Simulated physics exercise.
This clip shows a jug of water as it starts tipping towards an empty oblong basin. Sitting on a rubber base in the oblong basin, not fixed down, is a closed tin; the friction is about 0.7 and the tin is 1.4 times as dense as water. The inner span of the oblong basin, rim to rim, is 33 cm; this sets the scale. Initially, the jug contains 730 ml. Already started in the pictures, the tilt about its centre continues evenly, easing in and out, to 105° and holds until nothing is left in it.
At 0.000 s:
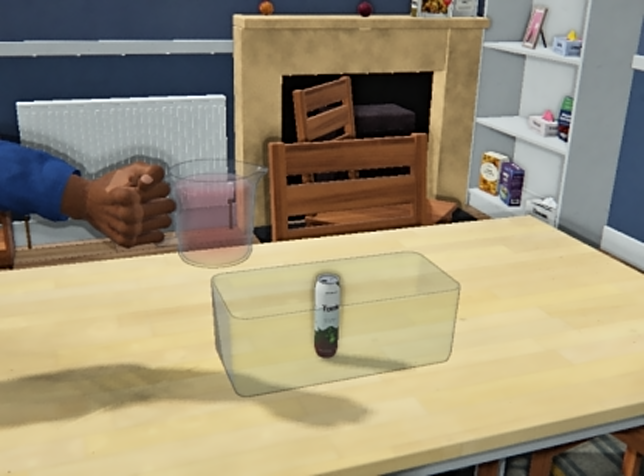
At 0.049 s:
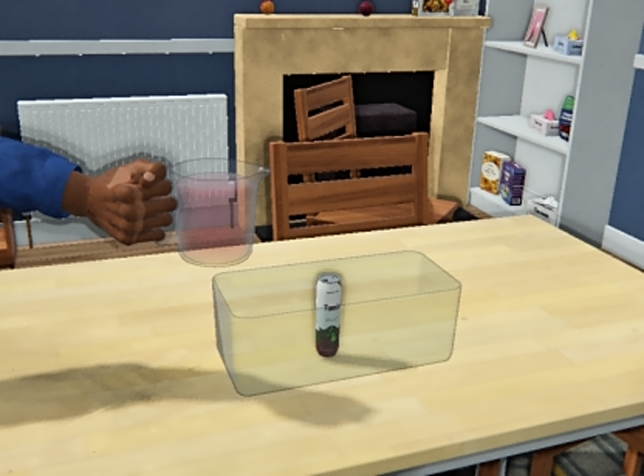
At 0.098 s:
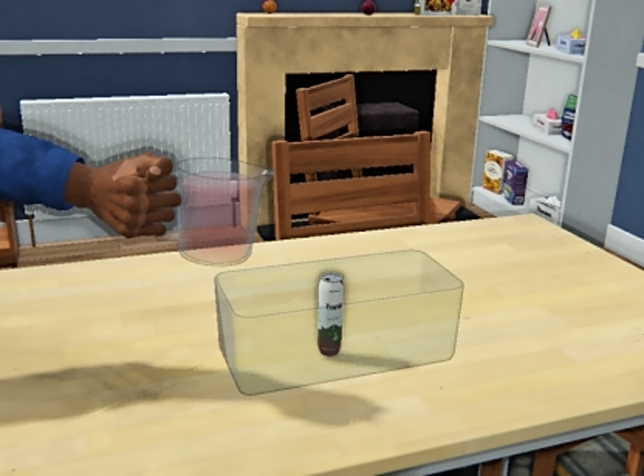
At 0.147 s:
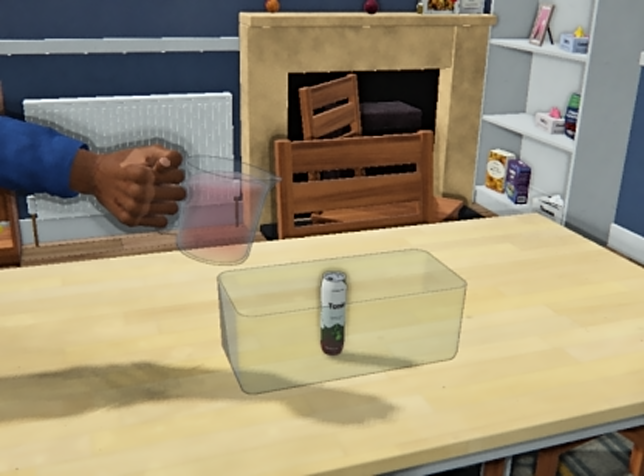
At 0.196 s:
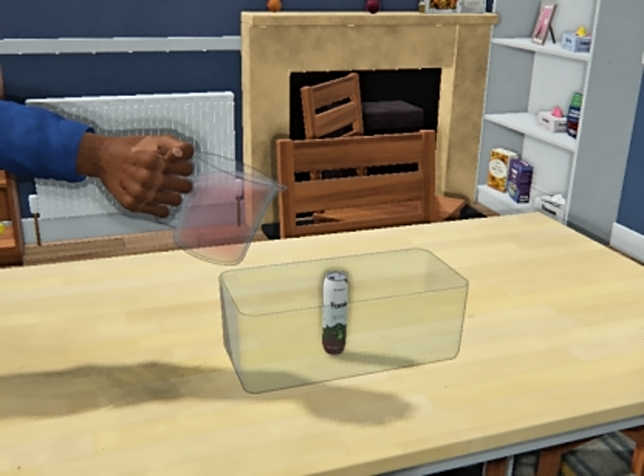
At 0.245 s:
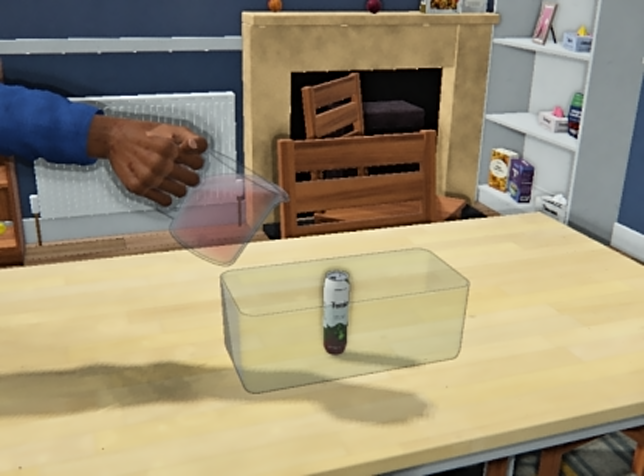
A clear jug of pinkish liquid, gripped by a hand in a blue sleeve at the left, starts upright and tilts steadily rightward, its base swinging left. Below it, a pale yellowish, see-through oblong basin holding a closed white, green and dark red tin stands on a light wooden table. The dining room, seen from slightly above the table with a wooden chair, fireplace and white shelves behind, shifts very slightly rightward in view.
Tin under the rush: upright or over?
It will stay on its base.
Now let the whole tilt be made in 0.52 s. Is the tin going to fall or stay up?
The tin stays balanced.
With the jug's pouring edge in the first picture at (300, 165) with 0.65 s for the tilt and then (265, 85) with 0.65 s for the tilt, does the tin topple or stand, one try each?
The tin overturns the first time and overturns the second time.
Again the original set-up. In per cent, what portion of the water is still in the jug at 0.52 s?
I'd put it near 54 percent.
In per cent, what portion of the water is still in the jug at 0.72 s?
I'd say some 12 per cent remains.
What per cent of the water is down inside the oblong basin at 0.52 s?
24 %, roughly.
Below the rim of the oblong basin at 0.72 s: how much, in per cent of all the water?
About 78 %.
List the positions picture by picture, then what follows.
The first picture shows tilt 0°; pouring edge (268, 168); surface from (172, 185) to (252, 179); the oblong basin's rim runs from (221, 298) to (439, 270); the tin's top is at (328, 282).
The second picture shows tilt 1°; pouring edge (270, 168); surface from (174, 184) to (254, 179).
The third picture shows tilt 6°; pouring edge (275, 171); surface from (179, 182) to (258, 180).
The fourth picture shows tilt 13°; pouring edge (281, 177); surface from (184, 182) to (266, 181).
The fifth picture shows tilt 22°; pouring edge (287, 186); surface from (188, 188) to (275, 182).
The sixth picture shows tilt 33°; pouring edge (290, 198); surface from (184, 201) to (286, 191); 1 per cent is over the edge.
By 0.52 s the tilt is 94° and 54 per cent is still to pour; the tin stands where it began.
By 0.72 s the tilt is 105° and 12 per cent is still to pour; the tin stands where it began.
By 0.92 s the tilt is 105° and 1 per cent is still to pour; the tin stands where it began.
By 1.15 s the tilt is 105° and 0 per cent is still to pour; the tin stands where it began.
At rest the tin stands where it began.
